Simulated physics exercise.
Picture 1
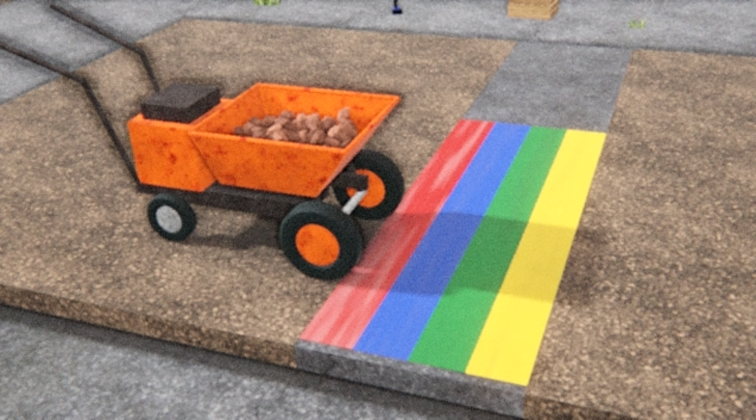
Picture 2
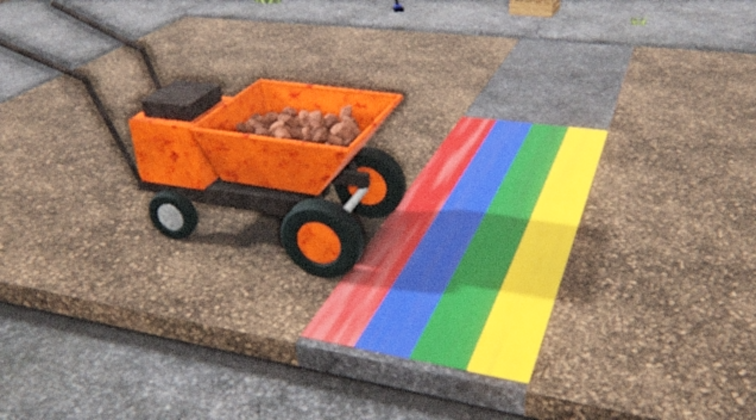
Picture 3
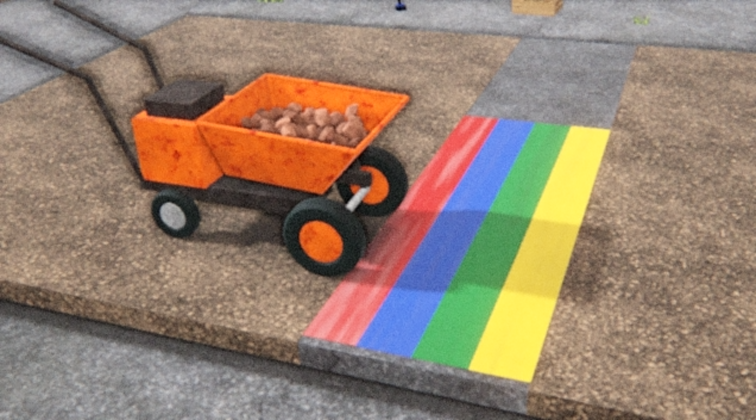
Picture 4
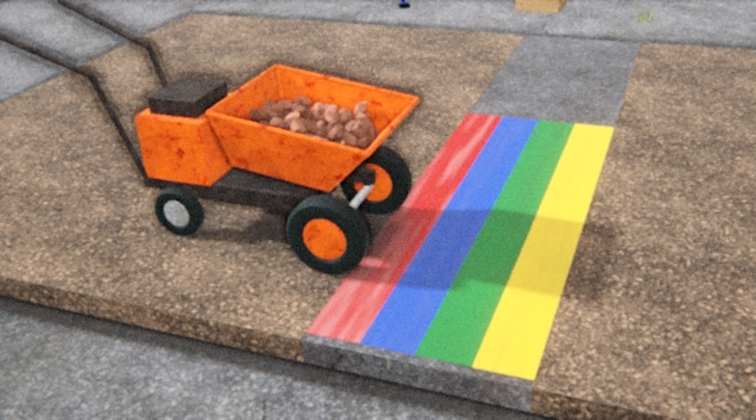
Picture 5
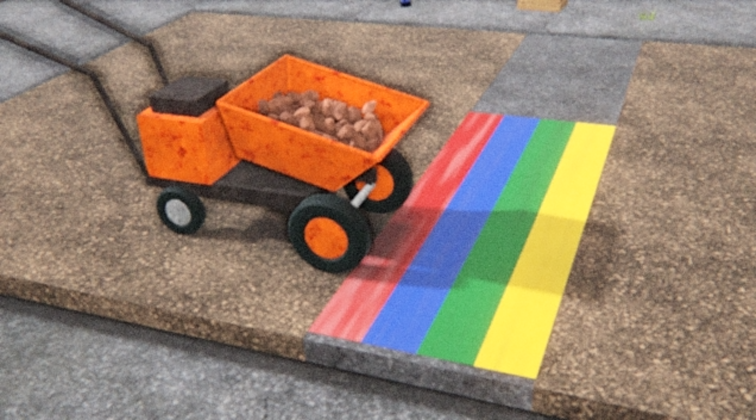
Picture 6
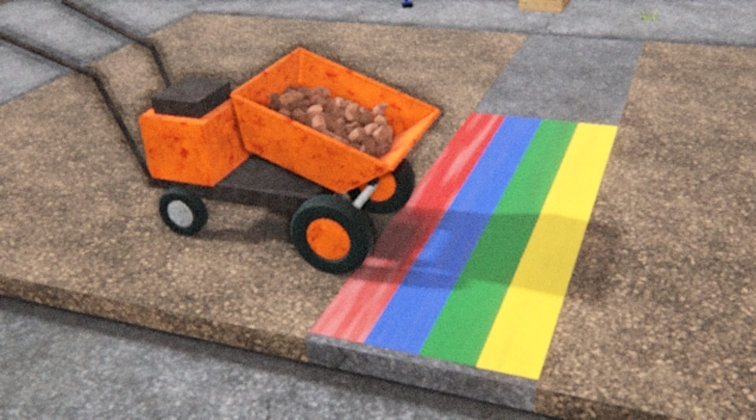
The clip shows an orange motor barrow holding lumps of rubble beside a pad striped red, blue, green and yellow; its skip starts level, then gradually tilts forward to the right while the wheels stay almost still.
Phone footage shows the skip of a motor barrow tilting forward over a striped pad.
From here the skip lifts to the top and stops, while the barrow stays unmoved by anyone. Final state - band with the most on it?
Green band.
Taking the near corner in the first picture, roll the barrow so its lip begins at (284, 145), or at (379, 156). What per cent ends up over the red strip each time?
You'd get 30 in a hundred the first time and 0 in a hundred the second.
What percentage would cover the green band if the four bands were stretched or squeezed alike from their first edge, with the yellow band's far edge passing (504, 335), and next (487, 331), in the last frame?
Near 30 and 20 in a hundred.
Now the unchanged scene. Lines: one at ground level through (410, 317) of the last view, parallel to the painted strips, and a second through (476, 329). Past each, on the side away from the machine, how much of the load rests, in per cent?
100 and 40 in a hundred.
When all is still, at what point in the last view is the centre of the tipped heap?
The centre ends up roughly at (500, 258).
Soon, skip tipped steeply; all in the skip.
A while on, skip tipped right over; most in the skip; a stray few over the blue strip; a small part over the green strip; a stray few falling.
Towards the end, skip tipped right over; about a quarter in the skip; a small part over the blue strip; about half over the green strip; about a quarter over the yellow strip; a small part off the paint.
Finally, skip tipped right over; a stray few in the skip; none over the red strip; about a quarter over the blue strip; about half over the green strip; about a quarter over the yellow strip; a small part off the paint.
